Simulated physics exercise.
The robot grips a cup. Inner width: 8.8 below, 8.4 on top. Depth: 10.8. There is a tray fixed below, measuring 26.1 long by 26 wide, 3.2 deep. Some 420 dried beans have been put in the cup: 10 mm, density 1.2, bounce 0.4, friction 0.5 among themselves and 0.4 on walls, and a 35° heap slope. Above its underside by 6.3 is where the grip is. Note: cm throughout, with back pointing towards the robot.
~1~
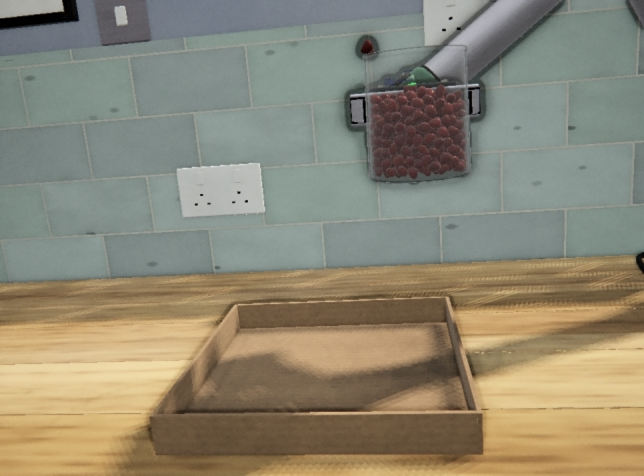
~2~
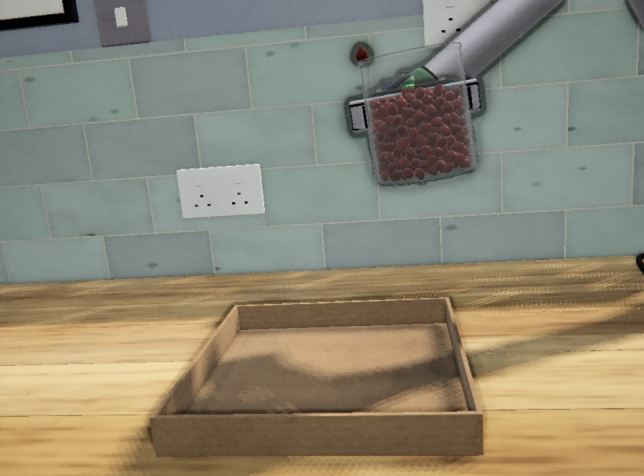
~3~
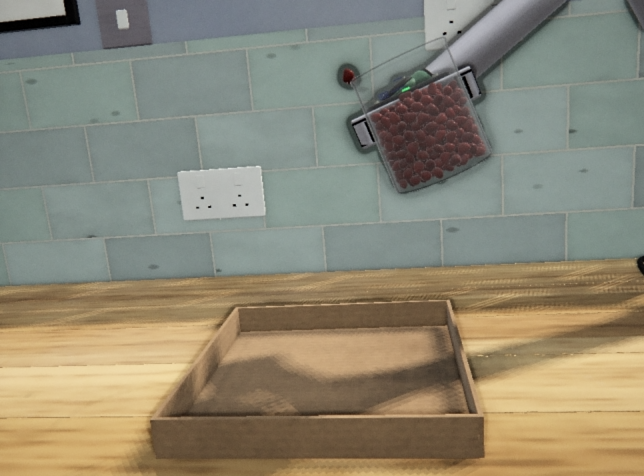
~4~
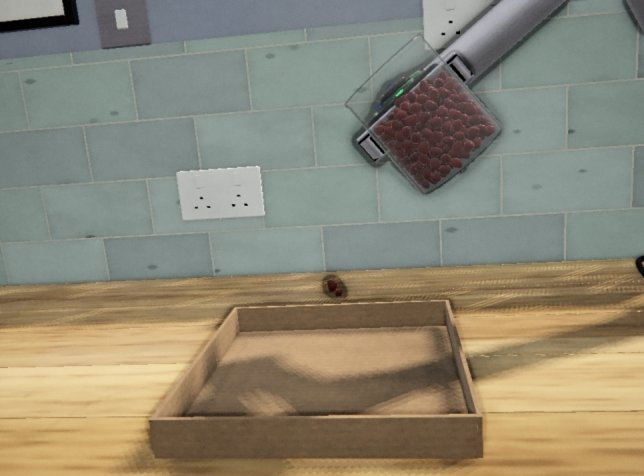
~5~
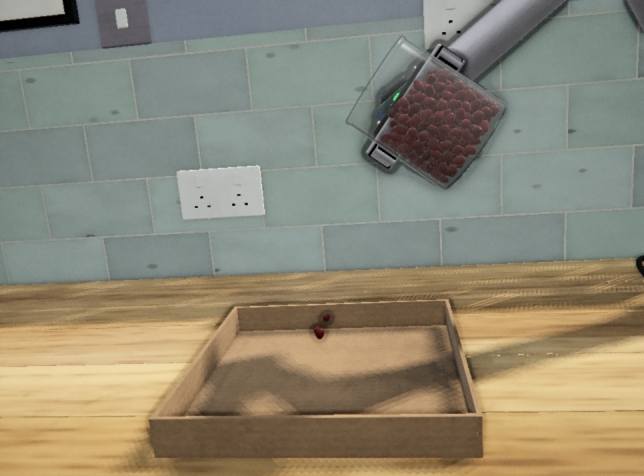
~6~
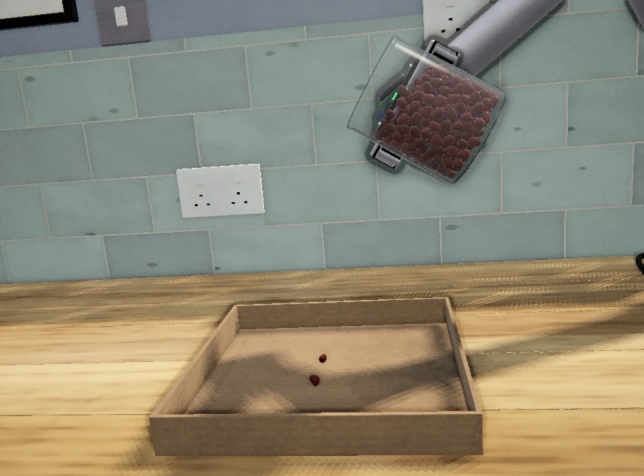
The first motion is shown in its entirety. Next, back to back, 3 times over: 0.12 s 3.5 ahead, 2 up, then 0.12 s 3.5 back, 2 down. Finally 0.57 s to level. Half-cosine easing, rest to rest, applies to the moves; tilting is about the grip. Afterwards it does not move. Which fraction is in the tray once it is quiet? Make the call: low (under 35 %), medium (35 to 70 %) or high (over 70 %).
My call: Low.
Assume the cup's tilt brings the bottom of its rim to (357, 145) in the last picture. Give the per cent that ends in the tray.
I'd put it at roughly 60 %.
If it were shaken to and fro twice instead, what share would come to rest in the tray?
Approx. 15 per cent.
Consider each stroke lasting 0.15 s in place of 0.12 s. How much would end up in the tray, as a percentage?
It would be near 5 per cent.
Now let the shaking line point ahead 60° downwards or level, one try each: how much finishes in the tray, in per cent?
Near 0 and 10 percent respectively.
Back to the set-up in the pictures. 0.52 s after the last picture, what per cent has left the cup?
About 15 per cent by then.
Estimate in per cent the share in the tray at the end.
20 per cent or thereabouts.
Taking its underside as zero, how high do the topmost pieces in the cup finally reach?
The top sits some 9.0 cm up.
Then, 0.52 s on, tilted 58° forward, highest piece 28 above the table; 357 in the cup, 32 in the tray, 34 in flight or on a rim.
Then, 1.03 s on, tilted 25° forward, highest piece 29 above the table; 327 in the cup, 94 in the tray, 2 on the table or floor.
Then, 1.49 s on, level, highest piece 29 above the table; 327 in the cup, 94 in the tray, 2 on the table or floor.
Then, 2.54 s on, level, highest piece 29 above the table; 327 in the cup, 94 in the tray, 2 on the table or floor.
In the end, 327 in the cup, 94 in the tray, 2 on the table or floor. That is 22 % in the tray.
